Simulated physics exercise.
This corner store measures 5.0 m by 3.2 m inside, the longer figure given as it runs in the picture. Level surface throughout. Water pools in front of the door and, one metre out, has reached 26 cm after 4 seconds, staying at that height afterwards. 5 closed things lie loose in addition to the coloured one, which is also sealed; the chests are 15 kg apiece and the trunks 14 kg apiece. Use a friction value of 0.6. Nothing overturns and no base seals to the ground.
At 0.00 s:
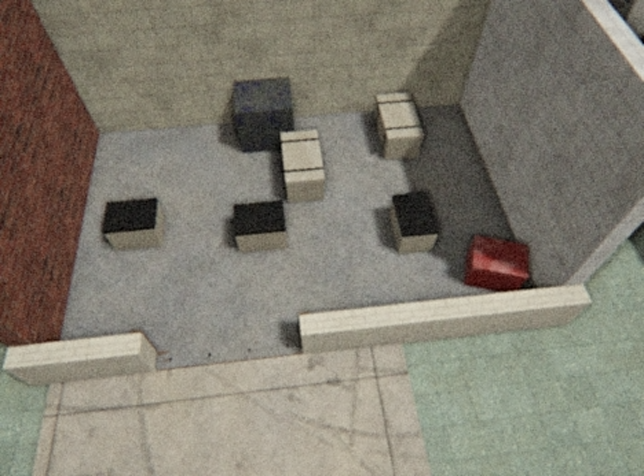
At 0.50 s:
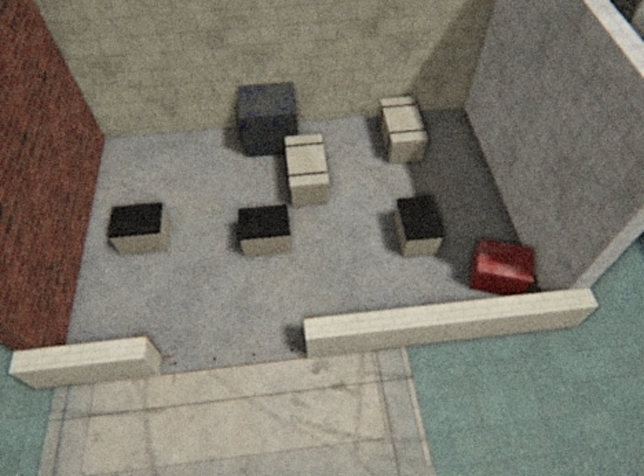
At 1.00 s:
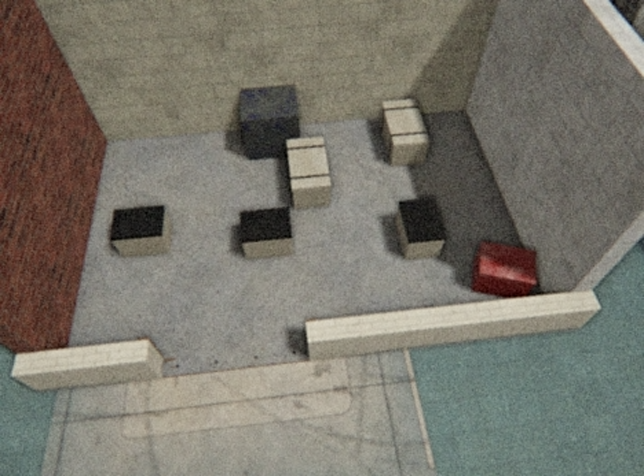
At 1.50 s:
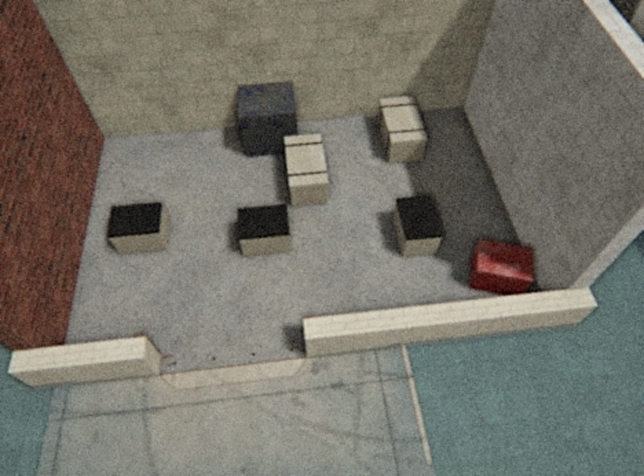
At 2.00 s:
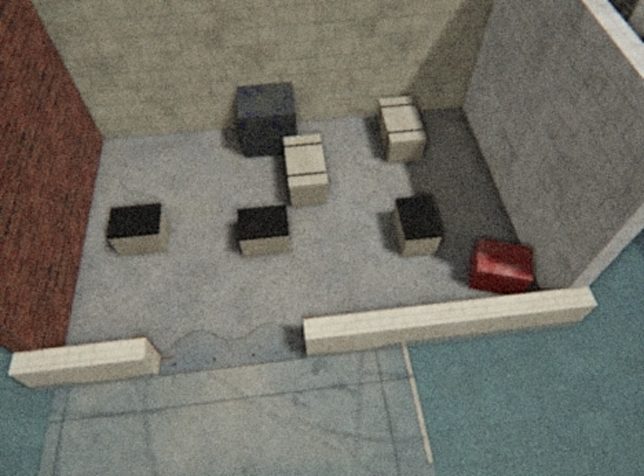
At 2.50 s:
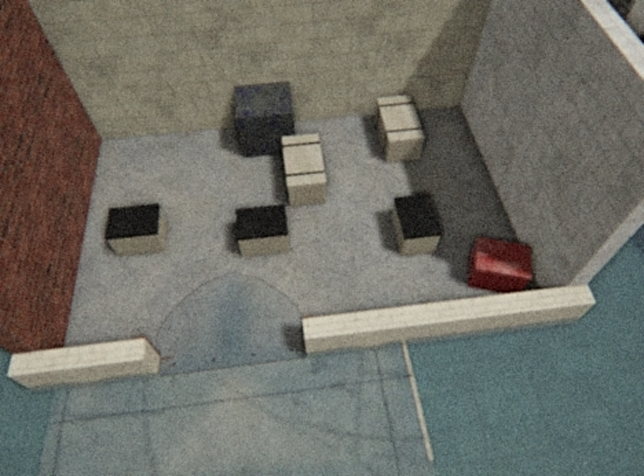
To begin with, several pale, dark and black-topped boxes and one red chest stand on the grey floor of a walled room, with a gap in the low front wall. Water creeps over the paving outside, then slips through the gap and fans out across the floor, while the boxes stay put.
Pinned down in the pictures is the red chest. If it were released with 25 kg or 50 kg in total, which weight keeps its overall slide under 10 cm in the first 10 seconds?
Only 50 kg does.
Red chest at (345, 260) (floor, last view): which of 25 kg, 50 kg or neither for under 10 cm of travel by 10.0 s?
The answer: Either weight will do.
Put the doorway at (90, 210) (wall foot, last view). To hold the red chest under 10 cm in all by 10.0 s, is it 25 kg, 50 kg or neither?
Both masses fail.
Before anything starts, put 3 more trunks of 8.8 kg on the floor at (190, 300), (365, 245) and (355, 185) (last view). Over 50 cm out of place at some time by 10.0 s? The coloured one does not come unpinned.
Taking them in order, the first is beyond the line, the second inside the line and the third beyond the line.
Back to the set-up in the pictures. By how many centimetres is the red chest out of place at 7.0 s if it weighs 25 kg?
It would be some 0 cm from its spot.
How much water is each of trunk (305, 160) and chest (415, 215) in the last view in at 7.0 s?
Roughly 9 and 1 cm.
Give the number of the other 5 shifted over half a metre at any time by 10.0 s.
My count gives 4.
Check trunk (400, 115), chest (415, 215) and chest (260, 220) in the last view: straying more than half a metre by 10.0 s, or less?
In order, the three come out above, beneath and above.
After 3.5 s the red chest would be 0 cm from its start with 25 kg and 0 cm from its start with 50 kg; 0 cm of water round it then.
After 4.5 s the red chest would be 0 cm from its start with 25 kg and 0 cm from its start with 50 kg; 0 cm of water round it then.
After 7.0 s the red chest would be 0 cm from its start with 25 kg and 0 cm from its start with 50 kg; 0 cm of water round it then.
After 10.0 s the red chest would be 19 cm from its start with 25 kg and 0 cm from its start with 50 kg; 9 cm of water round it then.
